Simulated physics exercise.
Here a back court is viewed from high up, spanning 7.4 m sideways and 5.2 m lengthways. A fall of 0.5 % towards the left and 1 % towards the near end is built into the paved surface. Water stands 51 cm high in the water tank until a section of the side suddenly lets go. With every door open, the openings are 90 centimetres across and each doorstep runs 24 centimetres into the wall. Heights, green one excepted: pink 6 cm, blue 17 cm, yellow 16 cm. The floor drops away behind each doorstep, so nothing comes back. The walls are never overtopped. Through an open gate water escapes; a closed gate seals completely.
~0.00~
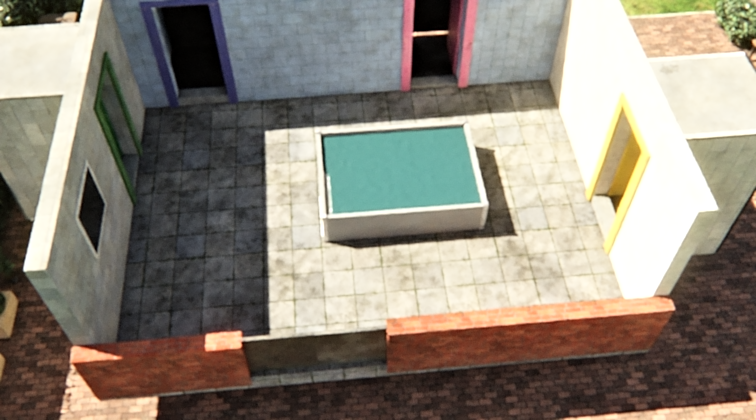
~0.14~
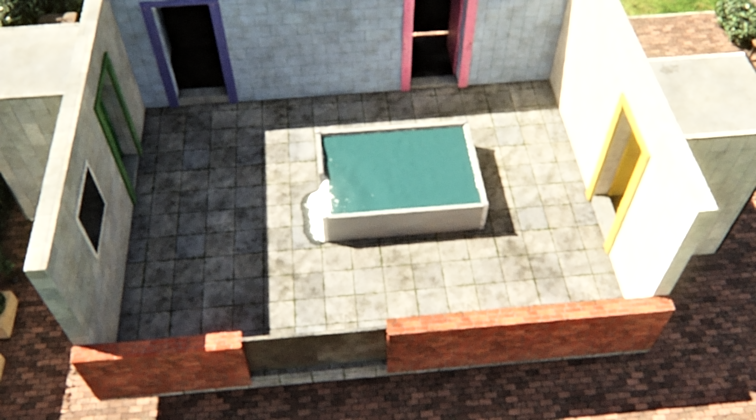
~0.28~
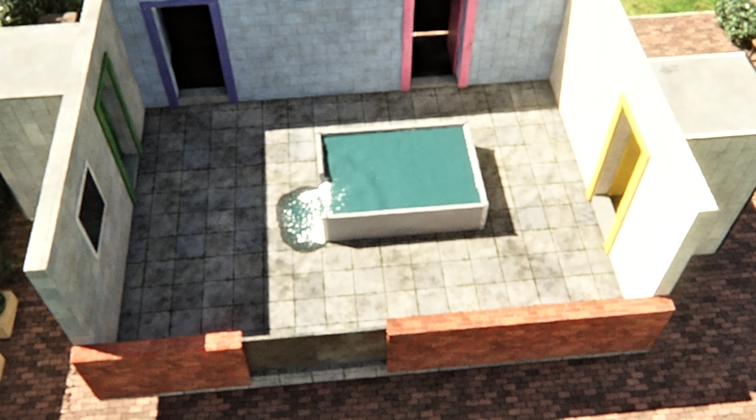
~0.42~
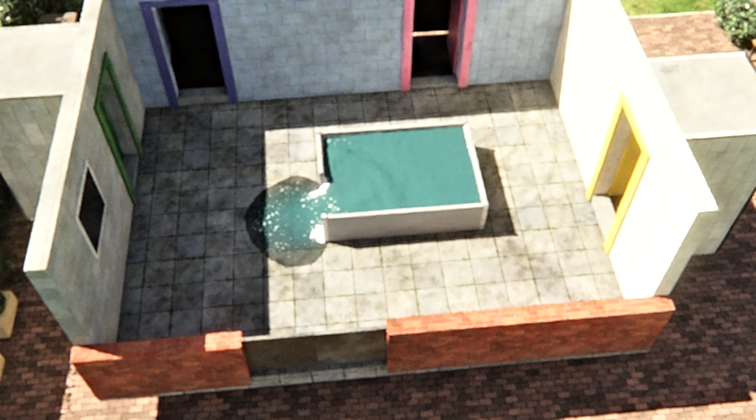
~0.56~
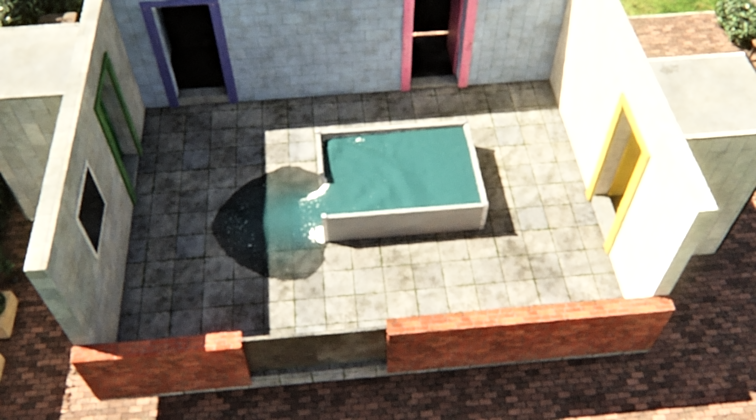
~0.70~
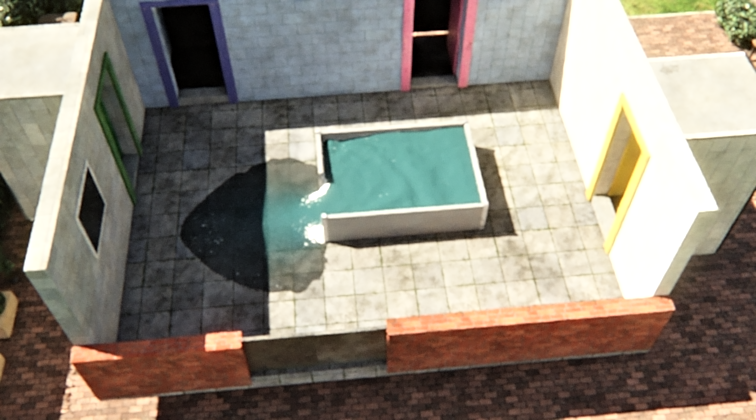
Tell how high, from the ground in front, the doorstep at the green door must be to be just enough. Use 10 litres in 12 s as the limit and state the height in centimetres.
It must be about 13 cm high.
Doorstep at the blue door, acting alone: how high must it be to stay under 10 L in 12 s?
Roughly 7.5 cm at the blue door.
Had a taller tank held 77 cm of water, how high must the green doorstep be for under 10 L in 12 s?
About 21 centimetres.
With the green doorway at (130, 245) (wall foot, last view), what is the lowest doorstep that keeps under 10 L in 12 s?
Close to 18 cm at the least.
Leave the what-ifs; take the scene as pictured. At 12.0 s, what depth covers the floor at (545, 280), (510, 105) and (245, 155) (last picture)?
8, 3 and 4 cm, respectively.
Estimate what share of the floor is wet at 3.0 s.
Approximately 35 % of it.
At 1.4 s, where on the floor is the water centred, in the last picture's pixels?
It lies near (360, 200) in the last picture.
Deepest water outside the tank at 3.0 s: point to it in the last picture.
Near pixel (113, 374).
After 1.4 s water covers 25 % of the floor, deepest (28 cm) near (314, 222); it has not reached the green door.
After 3.0 s water covers 35 % of the floor, deepest (26 cm) near (113, 374); 15 cm at the green door, 21 litres in over its 9 cm doorstep.
After 12.0 s water covers 95 % of the floor, deepest (12 cm) near (113, 374); 7 cm at the green door, 46 litres in over its 9 cm doorstep.
At the green door as built, the water arrived by 1.5 s and peaked near 17 cm at 2.8 s.
Run again over the same 12 s with other heights there, 27 litres in over 10.5 cm, 6 litres over 14 cm. The limit of 10 litres is kept from about 13 cm up.
